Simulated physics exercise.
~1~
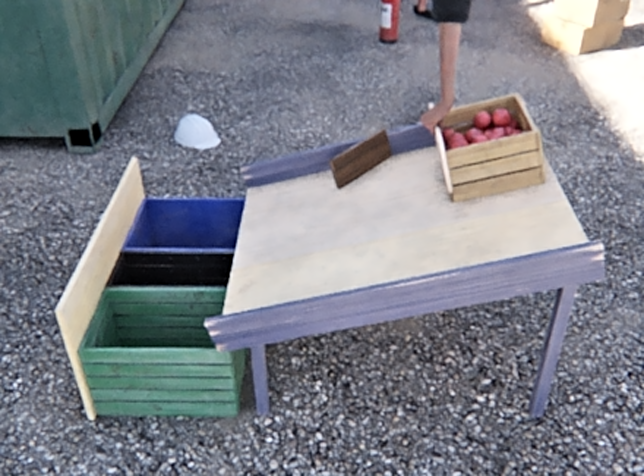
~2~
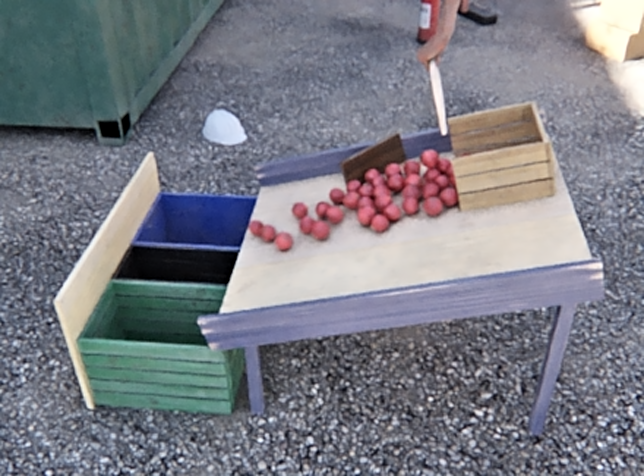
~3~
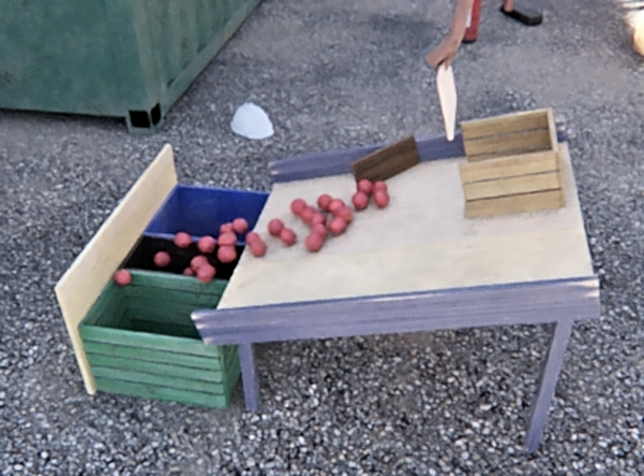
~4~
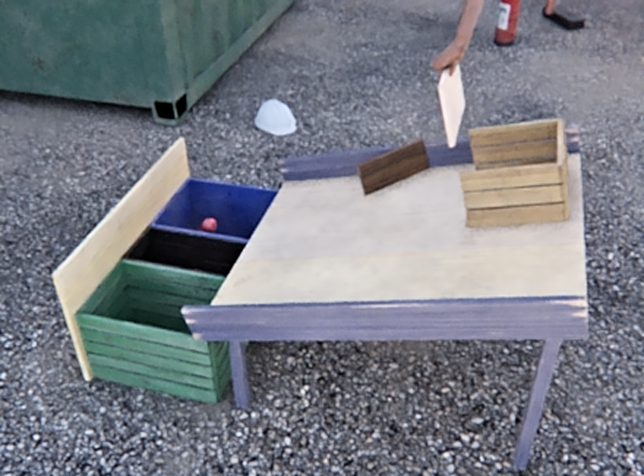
Small red balls spilled from a wooden crate after a hand lifted its gate, rolling left down the sloping table past an angled board and dropping into the bins below, until the table was bare and one ball showed in the blue tub.
